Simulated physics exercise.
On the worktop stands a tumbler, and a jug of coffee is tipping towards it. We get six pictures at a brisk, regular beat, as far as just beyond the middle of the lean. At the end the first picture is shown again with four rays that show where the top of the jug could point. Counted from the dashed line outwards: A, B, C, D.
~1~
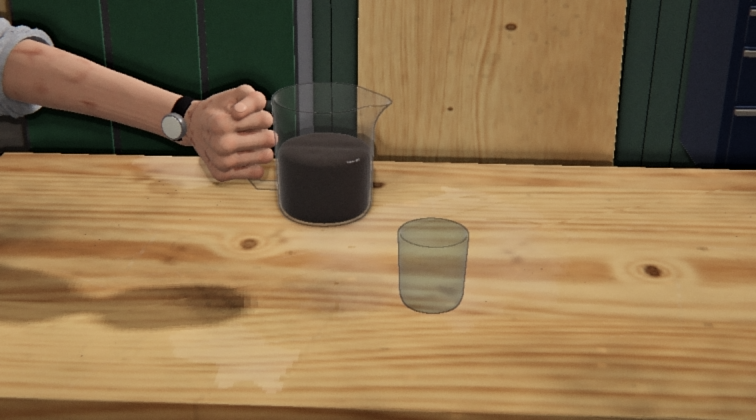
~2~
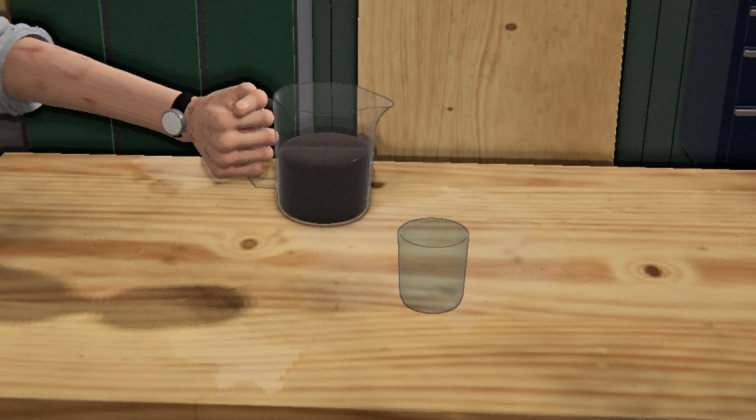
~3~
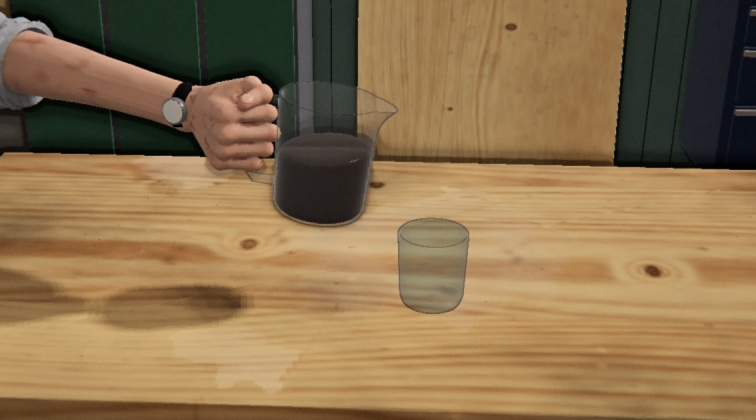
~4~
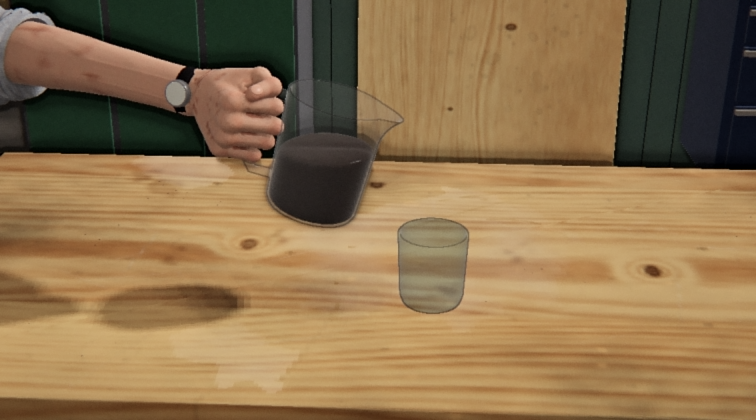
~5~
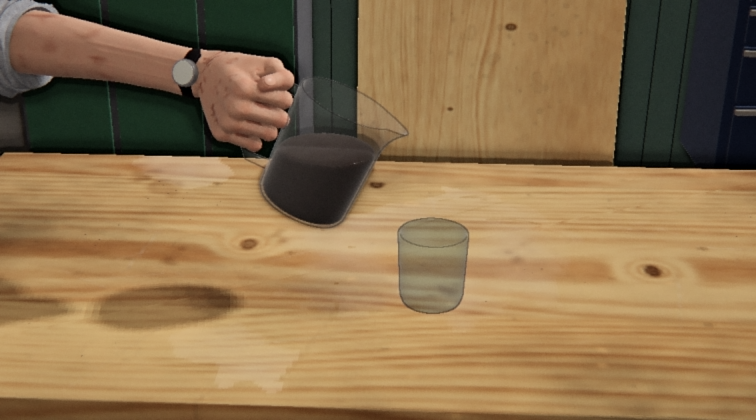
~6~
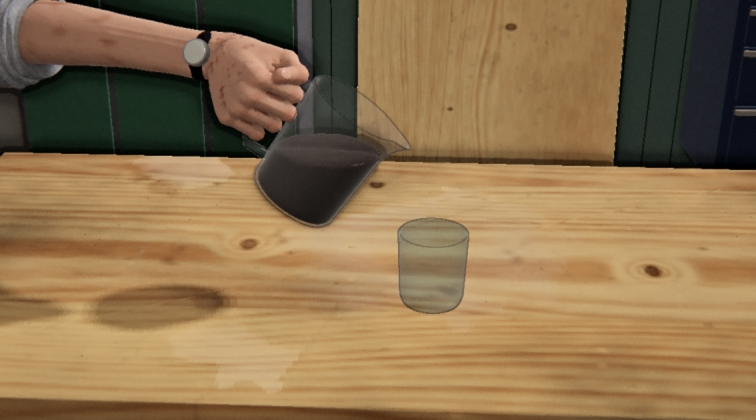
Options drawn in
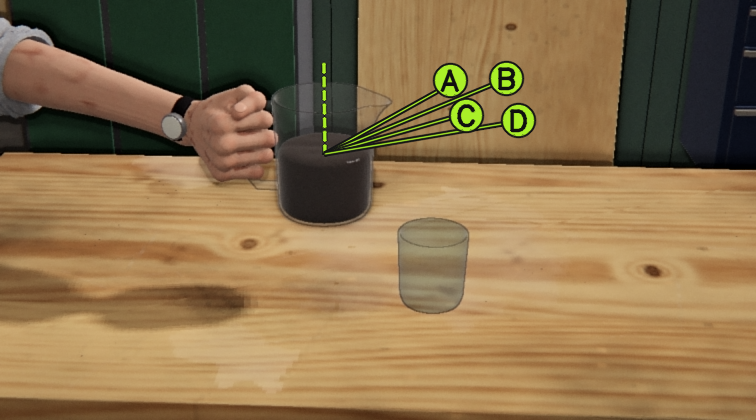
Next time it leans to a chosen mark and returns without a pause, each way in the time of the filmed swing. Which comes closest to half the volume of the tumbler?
B is best.
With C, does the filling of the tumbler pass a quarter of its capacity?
Yes.
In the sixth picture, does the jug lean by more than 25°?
Yes, it does.
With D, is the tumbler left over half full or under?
Over.
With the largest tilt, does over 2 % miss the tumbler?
Yes.
On the marked copy, A at (437, 91); B at (490, 85); C at (449, 118); D at (501, 124).
For mark A, the tumbler ends with about 29 % of what it can hold.
For mark B, the tumbler ends with about 50 % of what it can hold.
For mark C, the tumbler ends with about 72 % of what it can hold.
For mark D, the tumbler ends with about 83 % of what it can hold; 9 % of the coffee is spilt.
